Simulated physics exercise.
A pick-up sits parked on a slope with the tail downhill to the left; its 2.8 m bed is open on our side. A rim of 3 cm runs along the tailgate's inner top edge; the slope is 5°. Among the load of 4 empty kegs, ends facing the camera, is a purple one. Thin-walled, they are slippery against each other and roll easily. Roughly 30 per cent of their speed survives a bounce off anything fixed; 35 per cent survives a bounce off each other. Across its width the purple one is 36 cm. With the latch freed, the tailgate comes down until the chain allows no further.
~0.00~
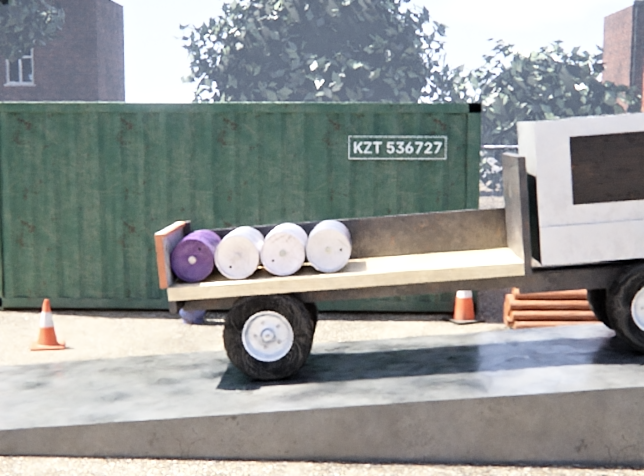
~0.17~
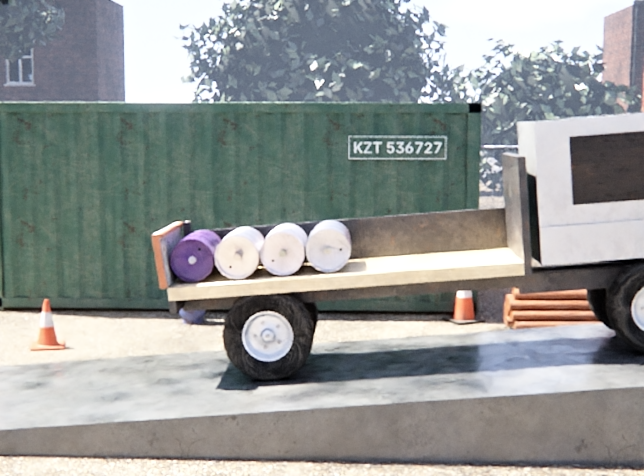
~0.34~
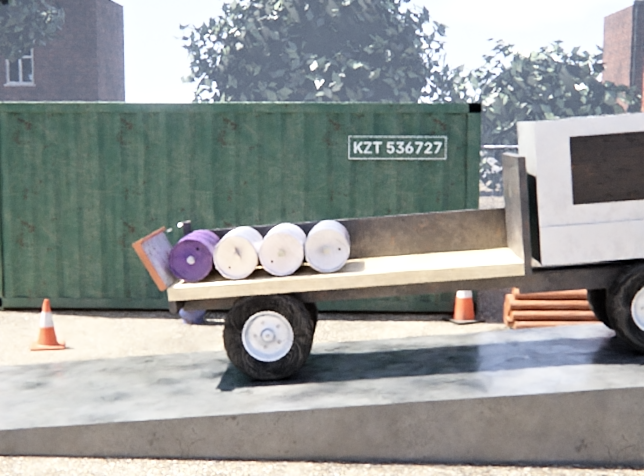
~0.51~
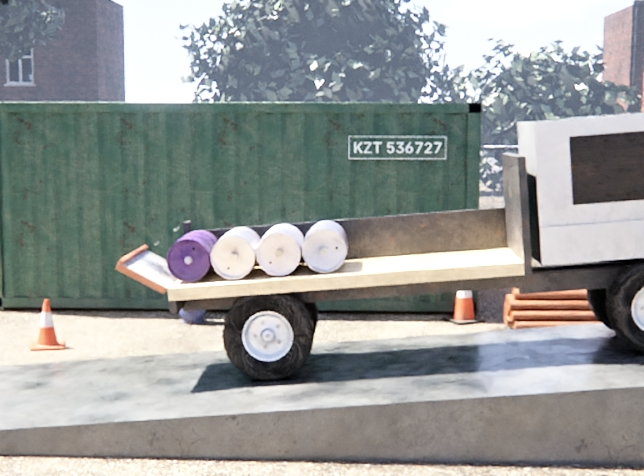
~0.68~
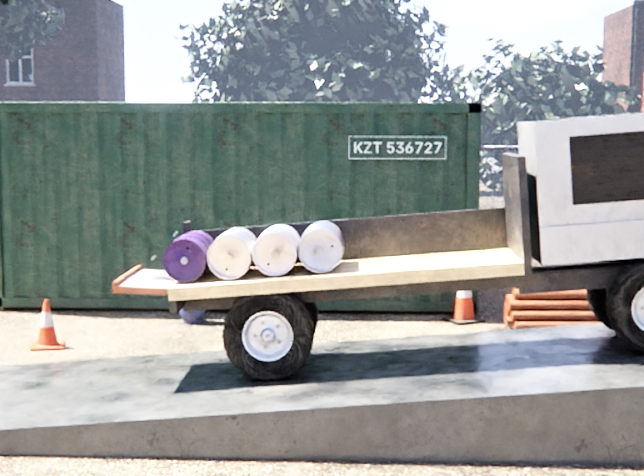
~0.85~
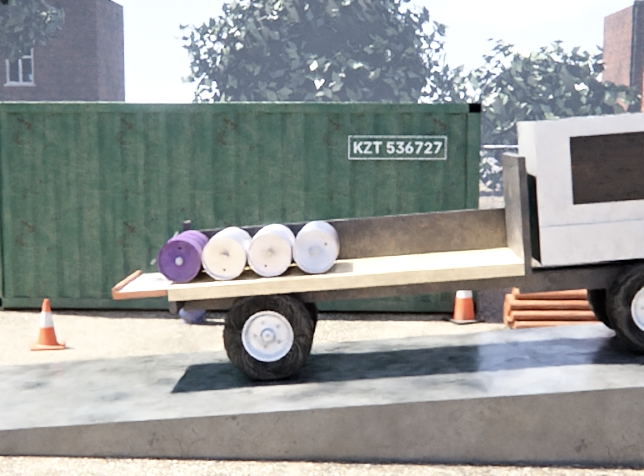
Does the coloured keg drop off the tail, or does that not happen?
It does.
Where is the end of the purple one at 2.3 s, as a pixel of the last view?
It should be close to pixel (98, 271).
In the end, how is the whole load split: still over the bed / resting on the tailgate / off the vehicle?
Respectively 0, 1, 3.
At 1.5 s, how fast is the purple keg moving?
About 0.5 m/s.
Then, 1.5 s in, purple is on the gate, 15 cm past the hinge, rolling left; 0 out so far.
Then, 2.3 s in, purple is dropping off the gate; 1 out so far.
In the end (9.1 s), purple is off the vehicle; 3 out so far.
